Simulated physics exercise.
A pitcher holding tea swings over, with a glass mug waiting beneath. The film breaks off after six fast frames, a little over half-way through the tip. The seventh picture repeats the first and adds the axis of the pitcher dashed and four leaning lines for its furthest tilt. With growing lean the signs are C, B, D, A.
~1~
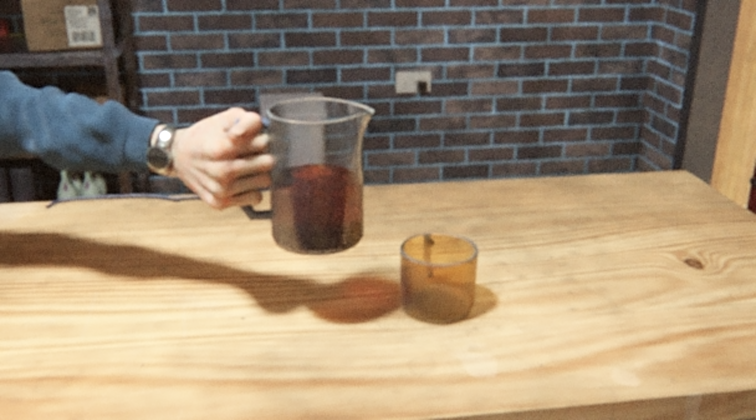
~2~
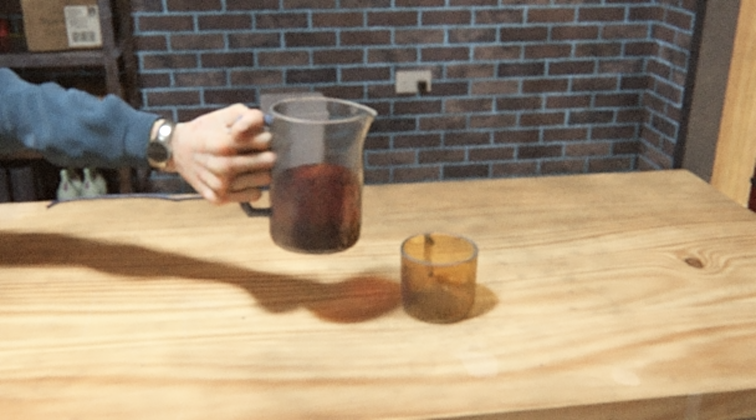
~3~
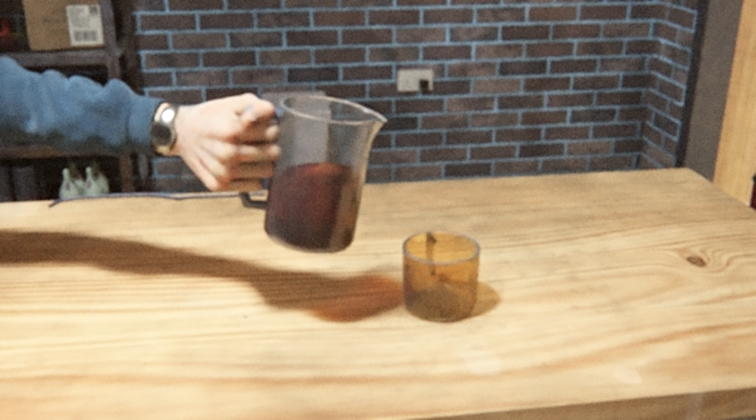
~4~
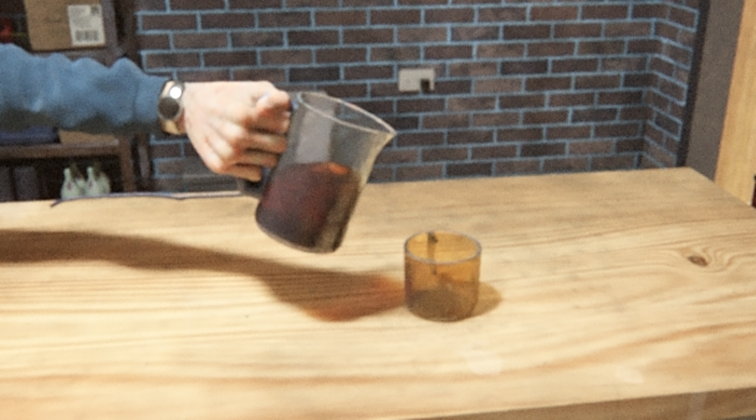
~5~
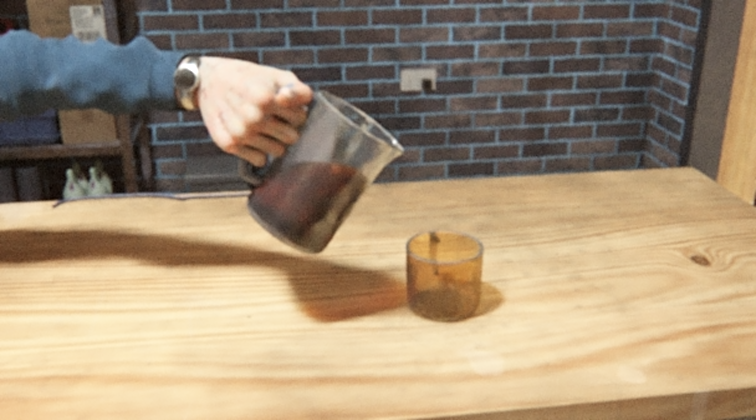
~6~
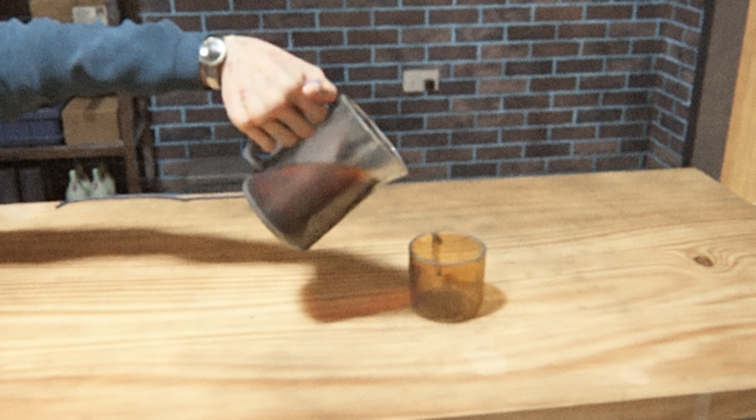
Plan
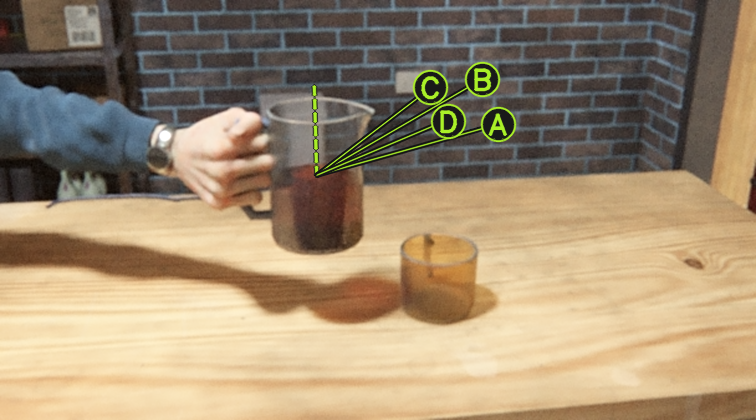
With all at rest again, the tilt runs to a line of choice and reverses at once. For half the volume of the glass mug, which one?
The best tilt is A.
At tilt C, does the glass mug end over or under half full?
Under.
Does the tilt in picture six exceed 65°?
No, it does not.
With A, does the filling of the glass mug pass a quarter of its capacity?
Yes.
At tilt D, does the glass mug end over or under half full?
Under.
On the marked copy, A at (481, 128); B at (467, 87); C at (416, 98); D at (432, 126).
With A, the glass mug ends with about 49 % of what it can hold.
With B, the glass mug ends with about 9 % of what it can hold.
With C, nothing reaches the glass mug.
With D, the glass mug ends with about 27 % of what it can hold.
